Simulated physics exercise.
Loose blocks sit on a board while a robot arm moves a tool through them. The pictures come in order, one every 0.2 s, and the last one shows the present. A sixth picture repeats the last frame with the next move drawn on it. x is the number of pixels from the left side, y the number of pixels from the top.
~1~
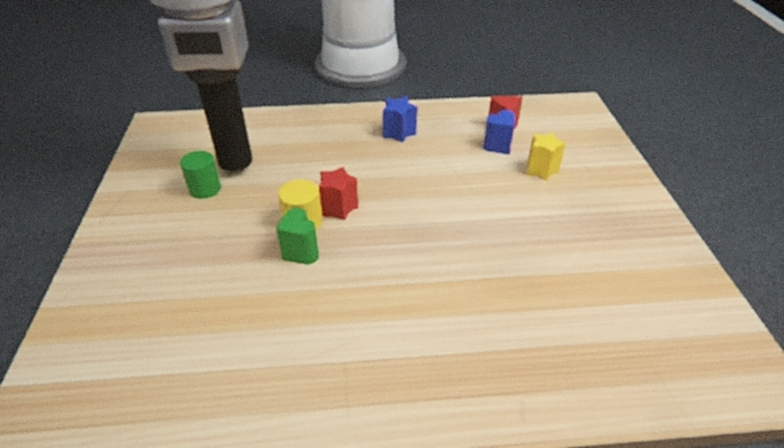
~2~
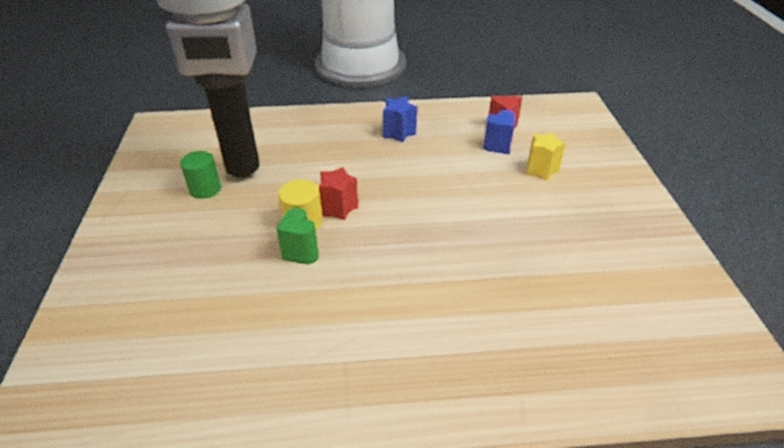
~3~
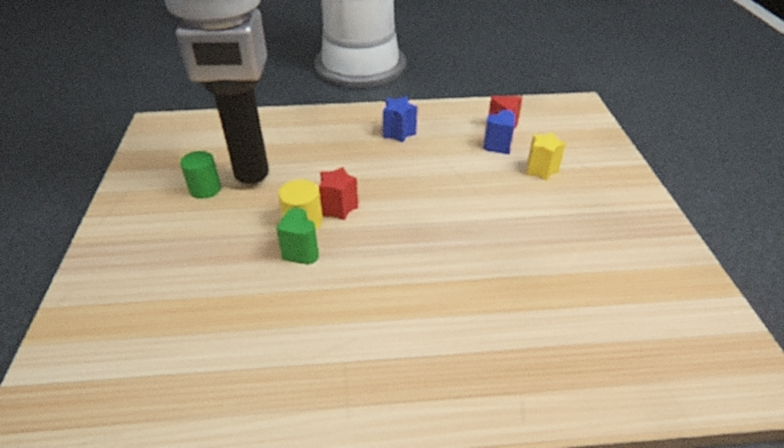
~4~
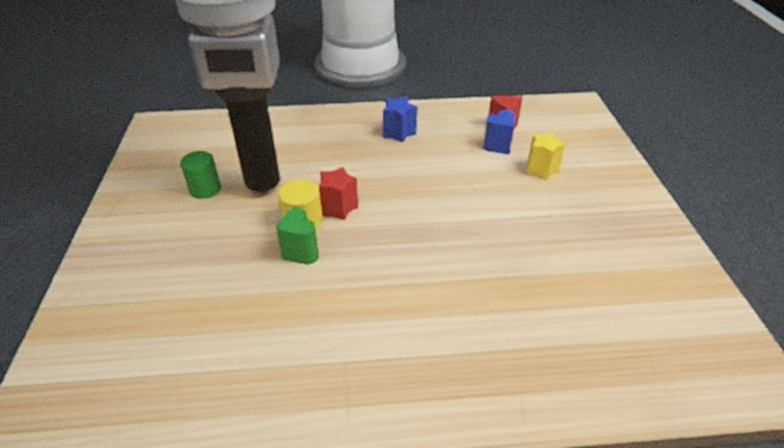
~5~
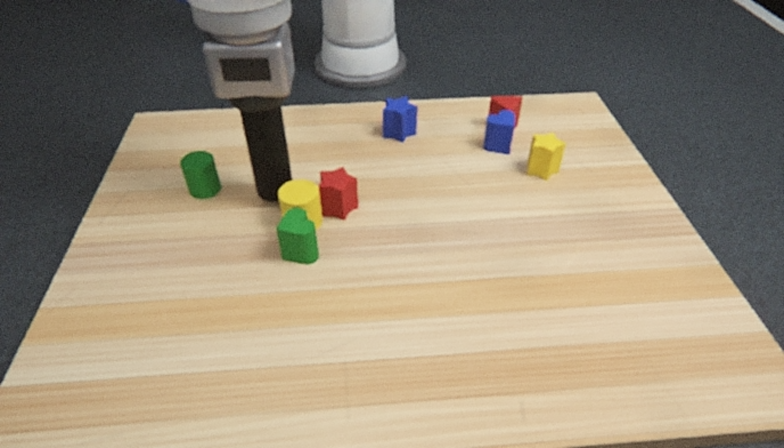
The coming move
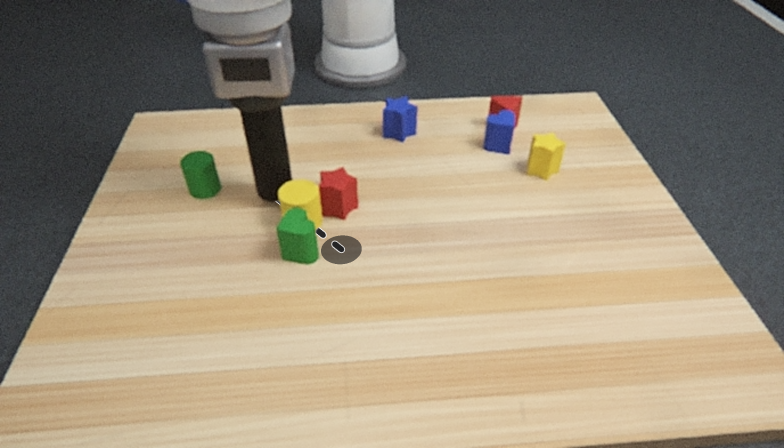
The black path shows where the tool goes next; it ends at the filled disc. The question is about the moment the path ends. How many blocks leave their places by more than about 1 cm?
Once the path ends, two blocks will have shifted.
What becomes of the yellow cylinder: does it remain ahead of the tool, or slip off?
It sits in front of the tool.
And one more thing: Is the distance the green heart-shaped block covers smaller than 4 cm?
Yes
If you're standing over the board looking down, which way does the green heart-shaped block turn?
Looking down, it rotates clockwise.
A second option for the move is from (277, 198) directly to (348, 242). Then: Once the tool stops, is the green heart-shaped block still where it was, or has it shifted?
In the end it has been moved.
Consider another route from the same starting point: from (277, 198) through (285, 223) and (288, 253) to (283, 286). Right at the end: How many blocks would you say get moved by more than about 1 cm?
2 blocks.
The line goes straight from (277, 198) to (341, 249).
On the path given first. One third of the way, tool (296, 208); green heart-shaped block (298, 231), turned 35° clockwise; yellow cylinder (316, 203).
Two thirds of the way, tool (318, 224); green heart-shaped block (300, 236), turned 70° clockwise; yellow cylinder (342, 220); red star (340, 179), turned 20° anticlockwise.
At the end, tool (341, 242); green cylinder unmoved; green heart-shaped block (300, 236), turned 70° clockwise; yellow cylinder (368, 239); red star (340, 179), turned 20° anticlockwise.
